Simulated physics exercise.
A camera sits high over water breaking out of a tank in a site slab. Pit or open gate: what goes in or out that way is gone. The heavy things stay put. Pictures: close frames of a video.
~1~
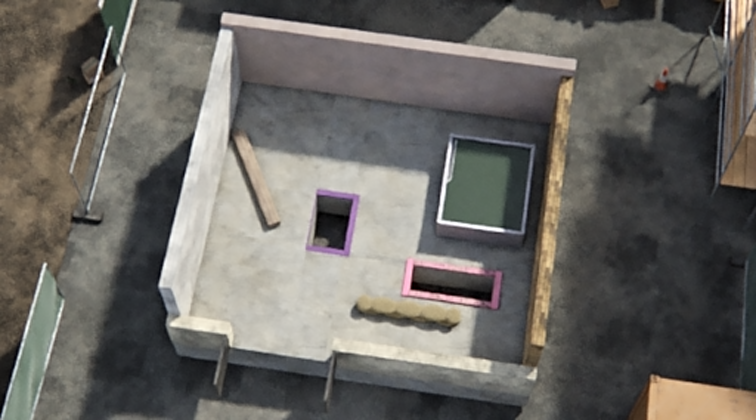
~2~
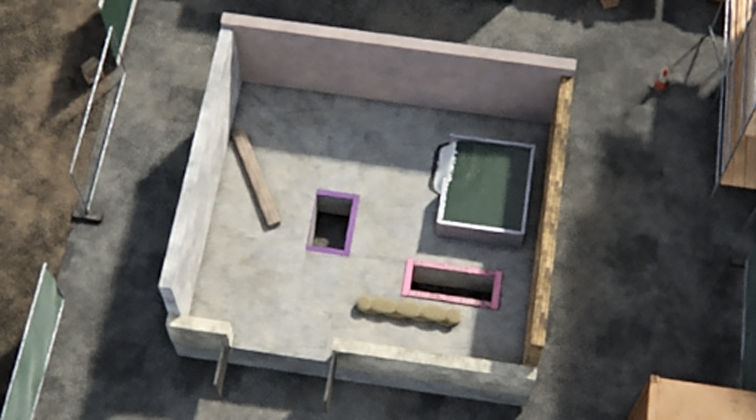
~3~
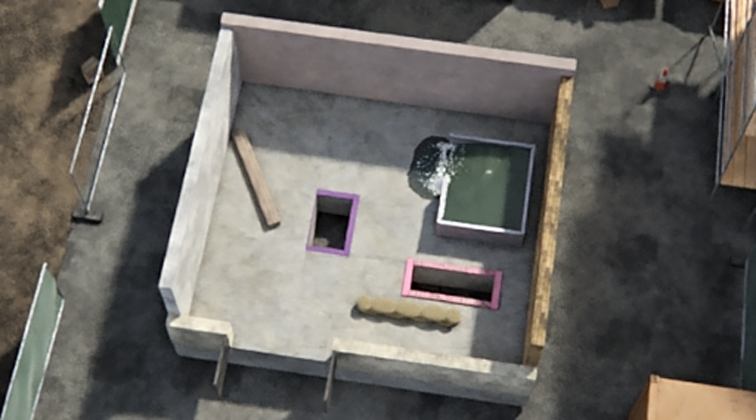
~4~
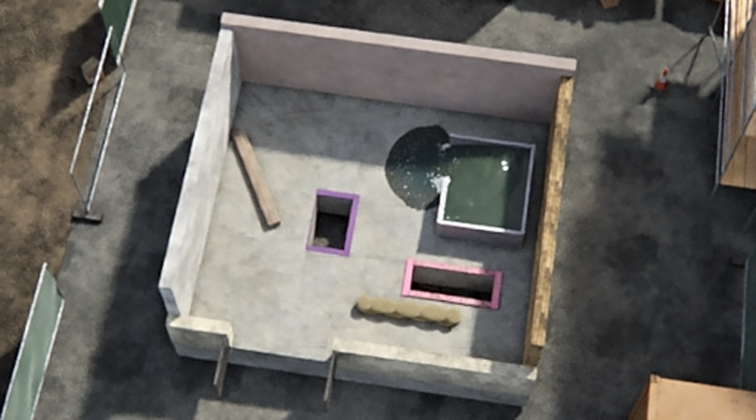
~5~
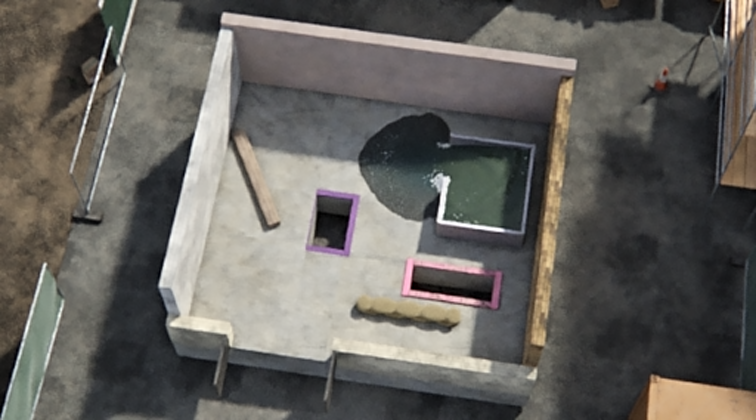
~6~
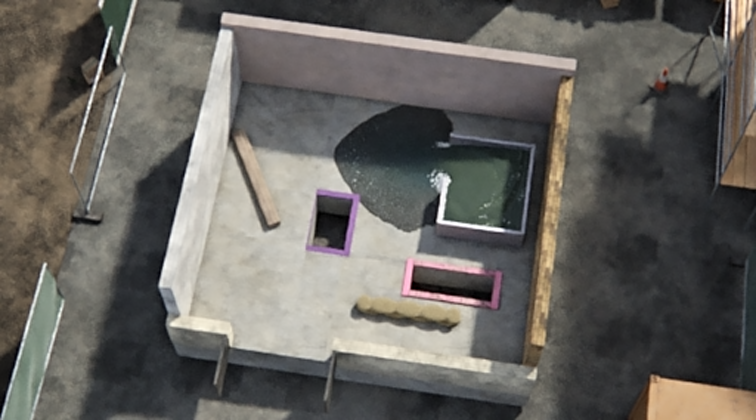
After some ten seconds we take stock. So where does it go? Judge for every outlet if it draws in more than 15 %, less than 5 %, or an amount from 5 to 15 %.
The gate stays lower than five per cent, the purple pit goes higher than fifteen per cent, the pink pit stays lower than five per cent.
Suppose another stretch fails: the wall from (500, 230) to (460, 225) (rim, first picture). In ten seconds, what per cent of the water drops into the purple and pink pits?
Estimates in per cent: Purple 2, pink 55.
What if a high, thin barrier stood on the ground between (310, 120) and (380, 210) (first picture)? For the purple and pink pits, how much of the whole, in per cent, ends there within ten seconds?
Shares in percent - purple: 15; pink: 2.
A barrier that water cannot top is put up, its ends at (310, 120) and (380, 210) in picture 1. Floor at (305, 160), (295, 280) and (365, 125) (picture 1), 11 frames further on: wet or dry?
Spared; spared; swamped.
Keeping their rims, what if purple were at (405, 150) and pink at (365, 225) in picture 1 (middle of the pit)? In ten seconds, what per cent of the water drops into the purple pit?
Note: Purple pit, 70 percent.
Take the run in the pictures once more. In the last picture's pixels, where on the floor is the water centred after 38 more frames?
I'd point to (372, 168).
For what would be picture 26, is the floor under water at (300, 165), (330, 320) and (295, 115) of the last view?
One by one: Waterlogged / left dry / waterlogged.
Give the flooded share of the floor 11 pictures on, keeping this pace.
Roughly 30 %.
A moment on, water covers 25 % of the floor; the gate 0 %, the purple pit 1 %, the pink pit 0 %.
Next, water covers 30 % of the floor; the gate 0 %, the purple pit 3 %, the pink pit 0 %.
Then, water covers 40 % of the floor; the gate 0 %, the purple pit 6 %, the pink pit 0 %.
Later, water covers 45 % of the floor; the gate 0 %, the purple pit 16 %, the pink pit 0 %.
In the end, water covers 70 % of the floor; the gate 3 %, the purple pit 32 %, the pink pit 0 %.
